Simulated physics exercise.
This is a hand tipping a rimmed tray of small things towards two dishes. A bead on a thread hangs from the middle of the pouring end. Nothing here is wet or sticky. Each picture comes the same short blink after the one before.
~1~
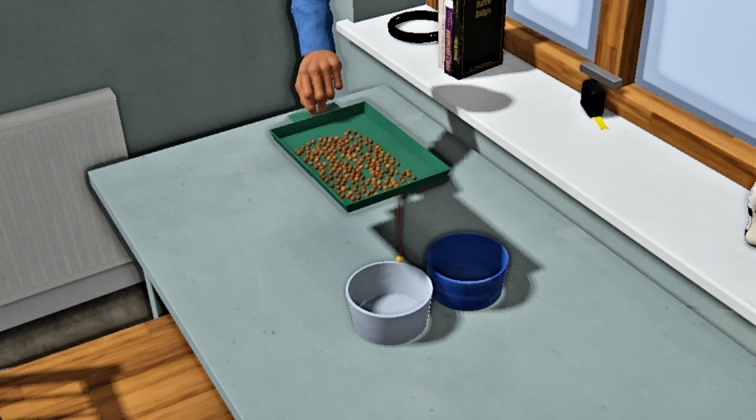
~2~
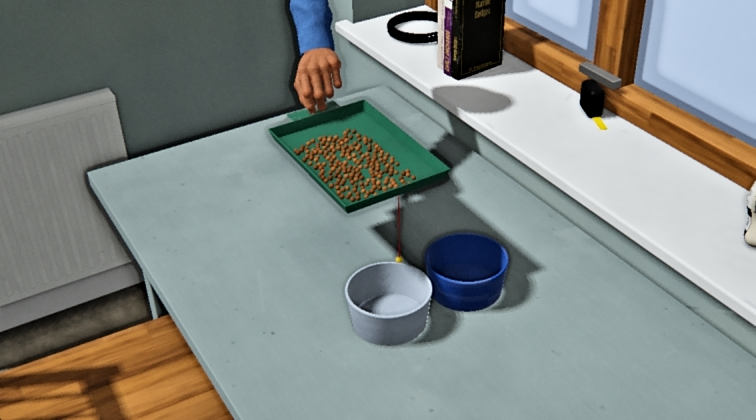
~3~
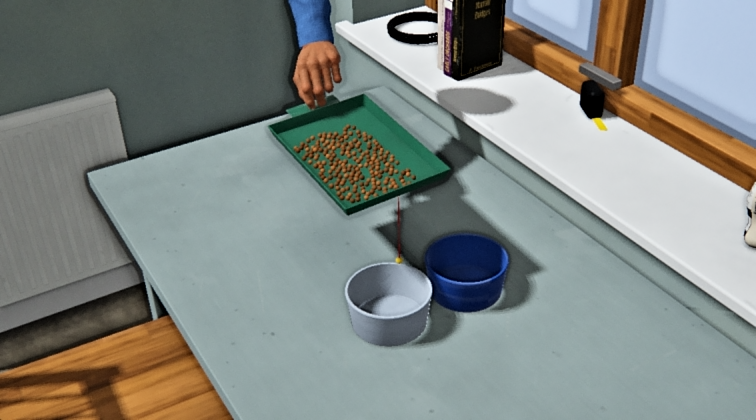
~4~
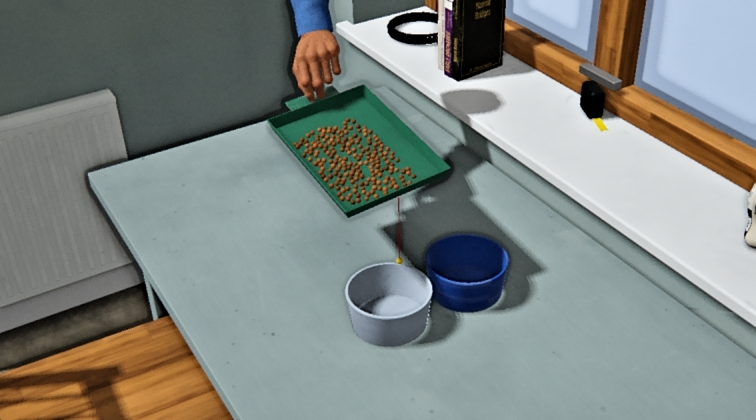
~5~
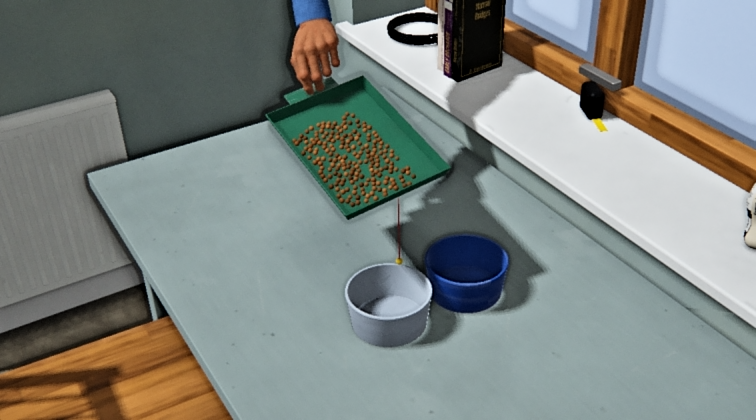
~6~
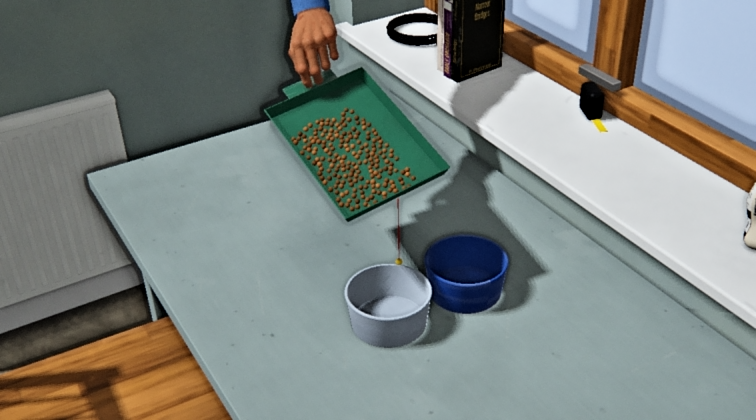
A hand in a blue sleeve gradually raises the far end of a green rimmed tray of small brown balls, tilting it towards the viewer, its near left corner dipping slightly. Below it, a bead hangs on a thread, with a pale grey dish at left and a blue one at right. The still camera looks down on a grey-green table beside a white windowsill holding books.
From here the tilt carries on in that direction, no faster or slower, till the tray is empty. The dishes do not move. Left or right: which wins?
Fuller: The left-hand dish.
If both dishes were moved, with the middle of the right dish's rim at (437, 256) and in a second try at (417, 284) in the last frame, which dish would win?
One: The left one. Two: The dish on the left.
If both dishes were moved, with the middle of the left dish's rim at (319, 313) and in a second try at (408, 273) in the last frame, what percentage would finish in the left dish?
Near 40 % and 10 %.
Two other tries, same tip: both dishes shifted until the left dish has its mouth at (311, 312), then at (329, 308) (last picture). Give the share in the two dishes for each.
Roughly 70 per cent, and 90 per cent.
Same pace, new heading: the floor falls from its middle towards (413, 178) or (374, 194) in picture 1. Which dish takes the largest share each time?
In turn: The right dish; left.
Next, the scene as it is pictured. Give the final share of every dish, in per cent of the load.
Left dish near 70 in a hundred; right dish near 0.
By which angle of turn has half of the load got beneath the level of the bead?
Near 85 degrees.
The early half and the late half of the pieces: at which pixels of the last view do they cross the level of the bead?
The first part at (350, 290); the rest at (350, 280).
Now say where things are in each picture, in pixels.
Corners of the pouring end at (348, 202) and (445, 168), level; middle of the load at (351, 168), cereal balls; left dish at (412, 324); right dish at (490, 291); bead on its thread at (400, 259), in the first picture.
Corners of the pouring end at (347, 203) and (444, 168), level; middle of the load at (350, 167), in the second picture.
Corners of the pouring end at (347, 205) and (444, 168), tipped barely, lowest at the left corner; middle of the load at (350, 166), in the third picture.
Corners of the pouring end at (348, 208) and (445, 167), tipped a little, lowest at the left corner; middle of the load at (350, 164), in the fourth picture.
Corners of the pouring end at (347, 211) and (444, 166), tipped a little, lowest at the left corner; middle of the load at (350, 163), in the fifth picture.
Corners of the pouring end at (347, 214) and (444, 166), tipped clearly, lowest at the left corner; middle of the load at (349, 163), most on the move; left dish at (411, 327); right dish at (489, 293), in the sixth picture.
Soon after the last picture, tray tipped steeply; nearly all on the tray; a stray few in the left dish; a stray few outside both; a small part in the air.
A little later, tray tipped right over; a small part on the tray; about two thirds in the left dish; about a quarter outside both; a small part in the air.
Later still, tray tipped past a quarter turn; most in the left dish; about a quarter outside both.
At rest, tray tipped past a quarter turn; most in the left dish; none in the right dish; about a quarter outside both.
